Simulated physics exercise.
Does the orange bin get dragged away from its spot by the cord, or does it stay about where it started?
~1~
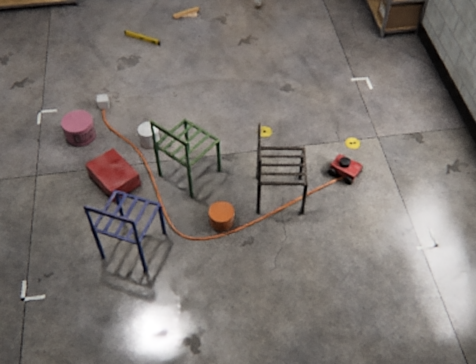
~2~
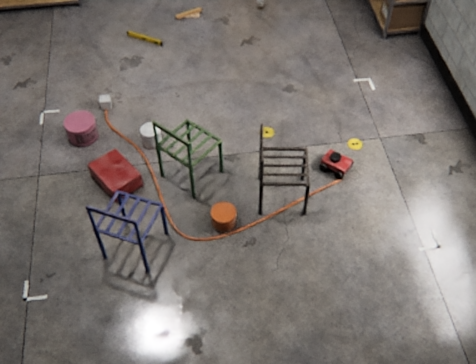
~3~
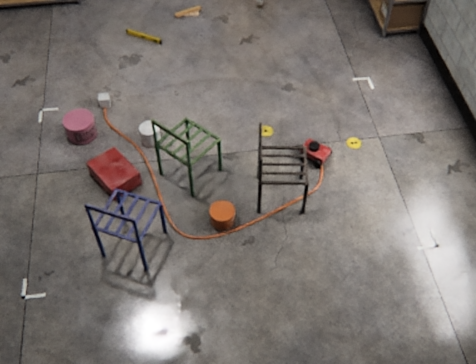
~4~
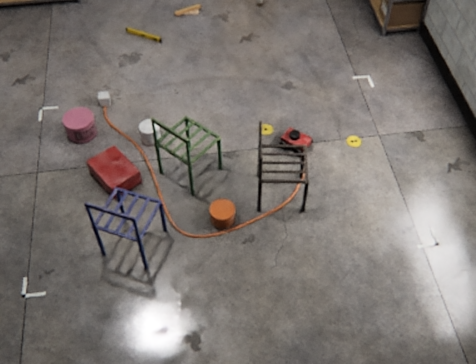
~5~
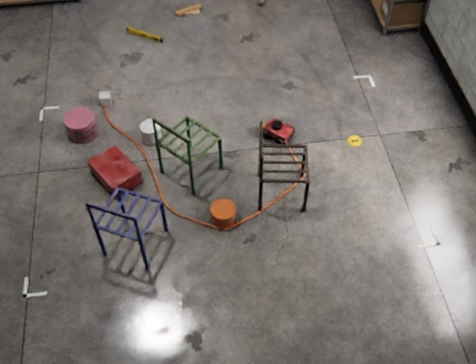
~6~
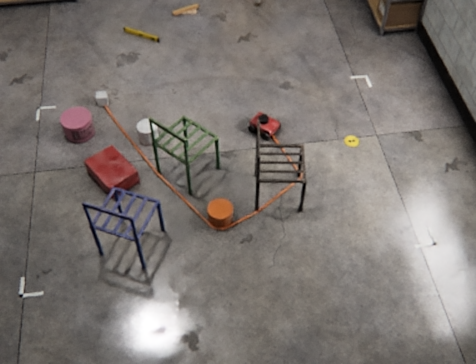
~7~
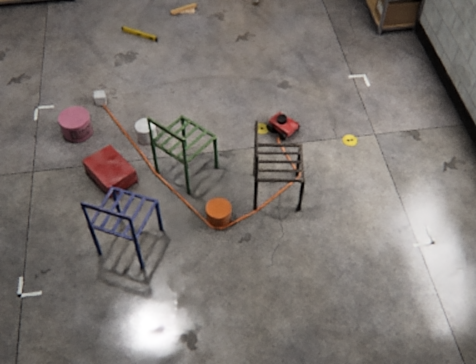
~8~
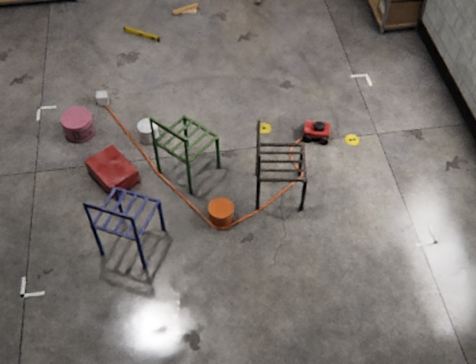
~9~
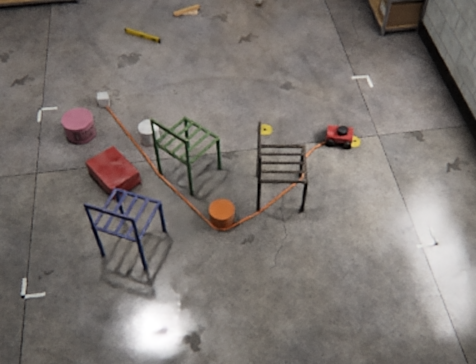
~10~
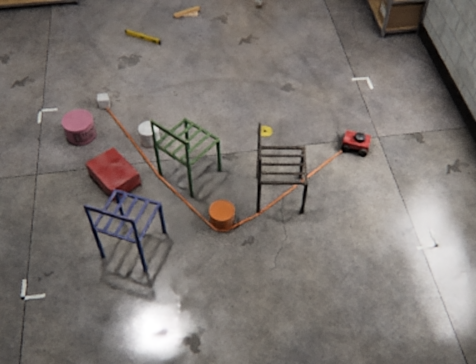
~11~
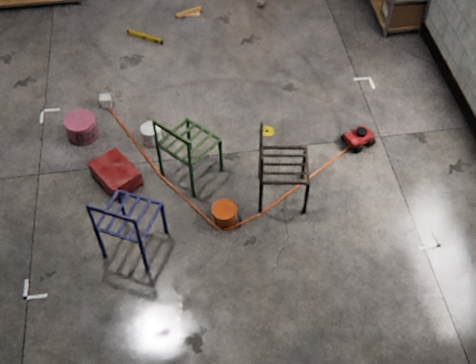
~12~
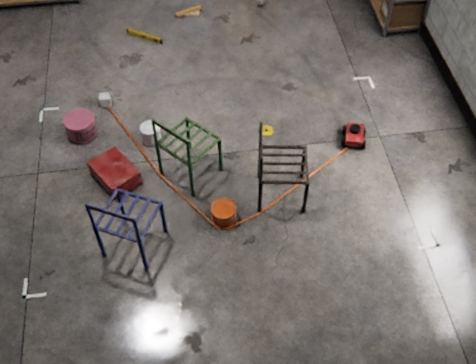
The orange bin stays about where it started, hardly stirring even with the cord bent around it.
Three chairs stood among bins and a red crate as a small red cart trailing an orange cord rolled left behind the black chair, then back right to a yellow mark, where it stopped with the cord bent around the orange bin.
